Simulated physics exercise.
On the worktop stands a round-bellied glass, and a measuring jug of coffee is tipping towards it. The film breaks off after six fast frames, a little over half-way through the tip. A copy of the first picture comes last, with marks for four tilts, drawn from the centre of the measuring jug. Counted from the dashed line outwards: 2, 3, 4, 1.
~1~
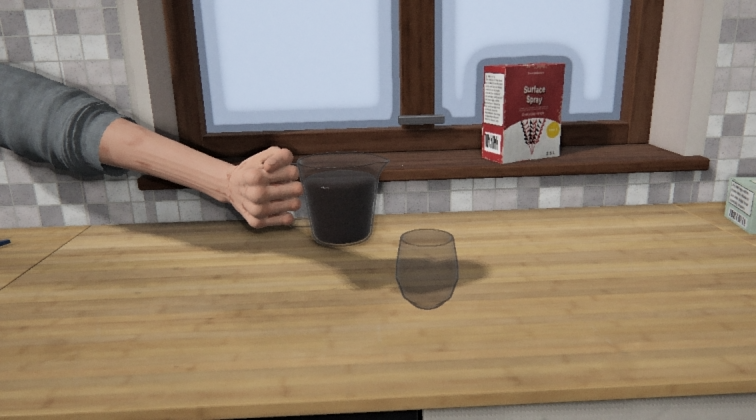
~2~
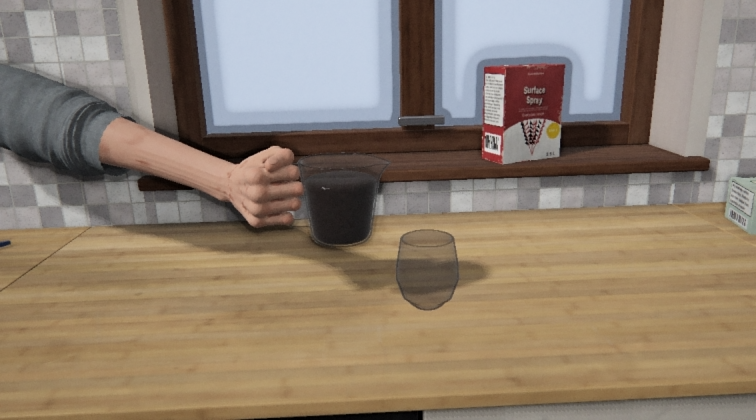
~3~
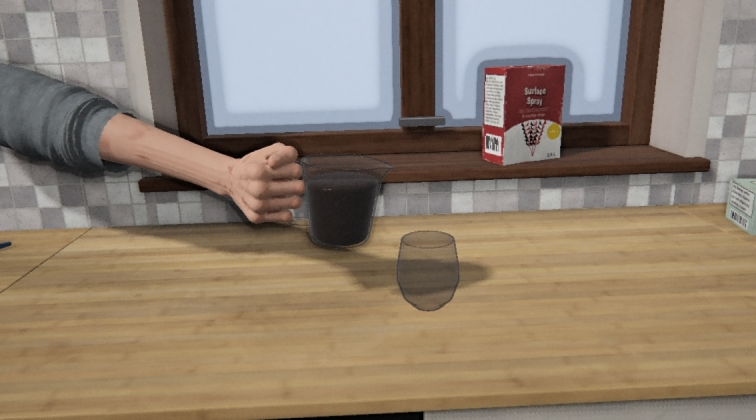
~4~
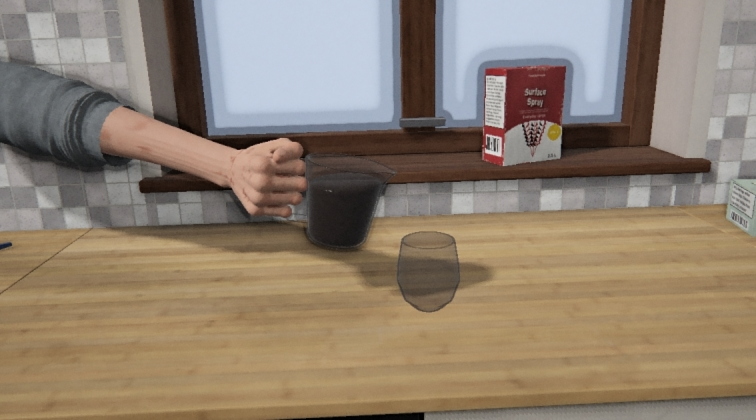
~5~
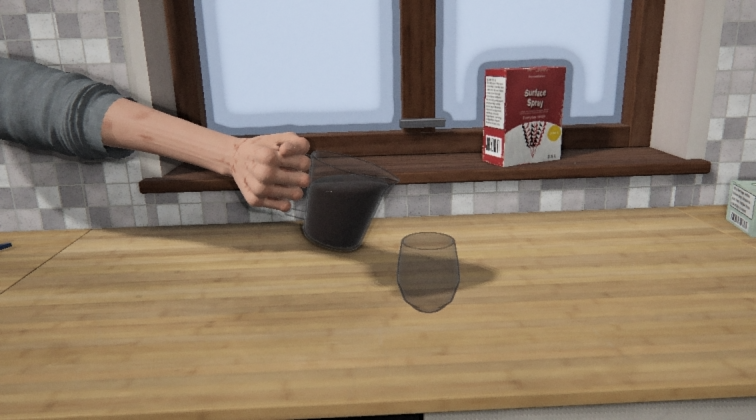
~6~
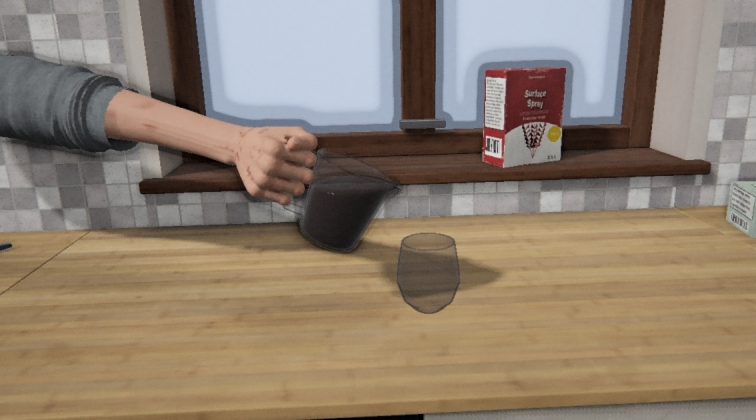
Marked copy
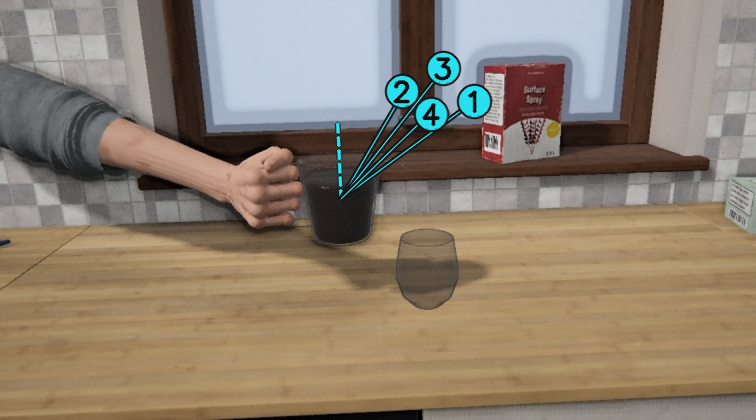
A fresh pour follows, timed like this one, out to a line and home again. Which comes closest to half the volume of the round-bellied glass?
Use tilt 1.
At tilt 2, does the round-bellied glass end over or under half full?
Under half.
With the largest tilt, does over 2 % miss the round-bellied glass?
No, it does not.
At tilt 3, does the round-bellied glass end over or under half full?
Under half.
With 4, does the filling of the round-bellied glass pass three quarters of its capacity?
No, it does not.
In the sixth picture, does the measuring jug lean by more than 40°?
No.
On the marked copy, 1 at (460, 111); 2 at (394, 107); 3 at (433, 82); 4 at (417, 125).
With 1, the round-bellied glass ends with about 48 % of what it can hold.
With 2, the round-bellied glass ends with about 8 % of what it can hold.
With 3, the round-bellied glass ends with about 19 % of what it can hold.
With 4, the round-bellied glass ends with about 32 % of what it can hold.
